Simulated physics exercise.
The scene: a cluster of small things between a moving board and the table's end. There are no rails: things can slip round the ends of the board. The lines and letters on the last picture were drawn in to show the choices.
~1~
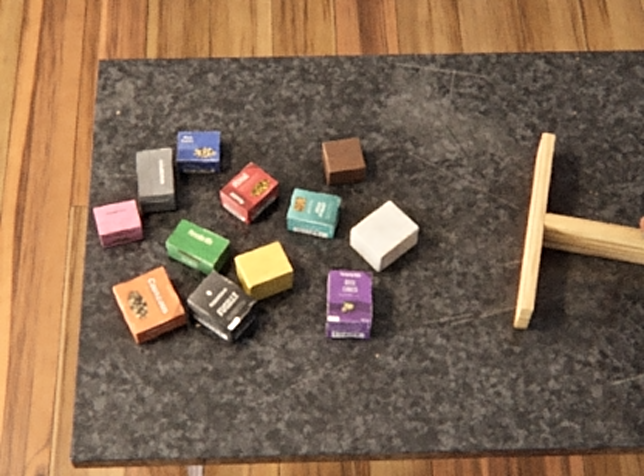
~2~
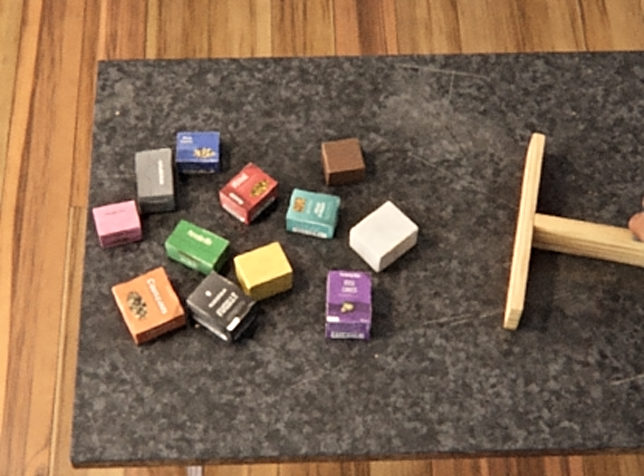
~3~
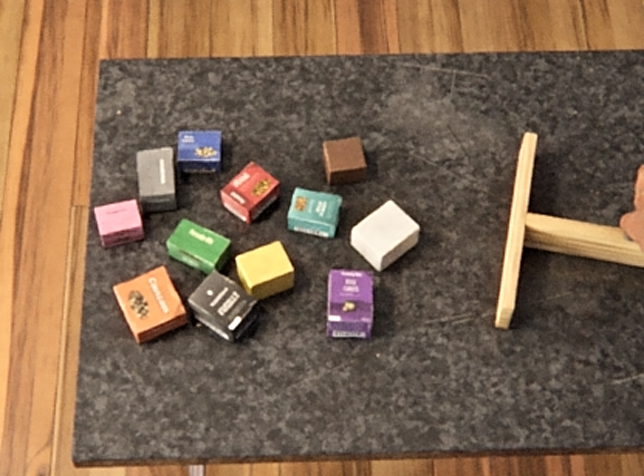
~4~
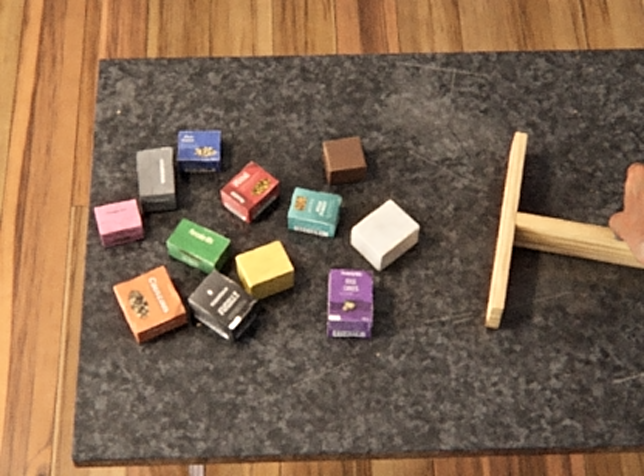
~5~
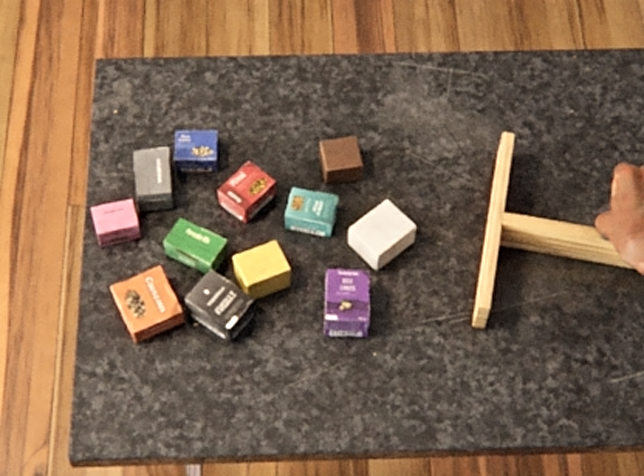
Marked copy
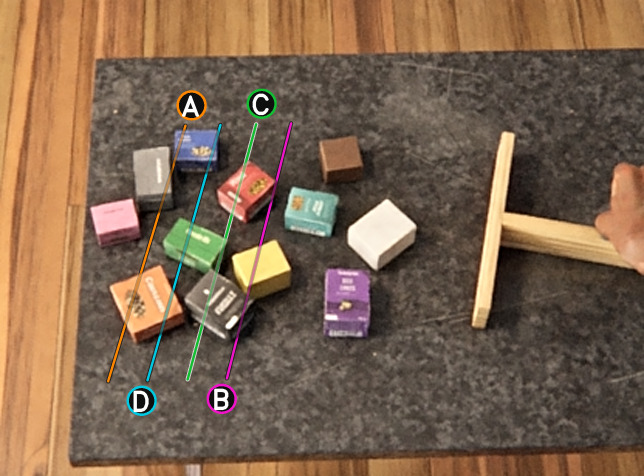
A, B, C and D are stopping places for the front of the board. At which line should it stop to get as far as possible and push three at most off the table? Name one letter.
Stop at D.
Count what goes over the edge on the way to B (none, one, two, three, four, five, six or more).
In all, none.
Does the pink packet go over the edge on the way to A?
Yes.
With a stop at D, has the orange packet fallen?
Yes.
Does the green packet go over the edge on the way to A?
By then, yes.
On the marked copy, A at (149, 246); B at (261, 243); C at (224, 244); D at (186, 245).
With D. Early on, board (386, 219); purple packet (342, 302); turquoise packet (308, 210).
Further on, board (274, 222); pink packet (103, 220); orange packet (107, 309).
At the end, board (189, 224); pink packet over the edge; orange packet over the edge; three fallen.
As for the rest, A drops six; B is within the limit but short; C is within the limit but short.
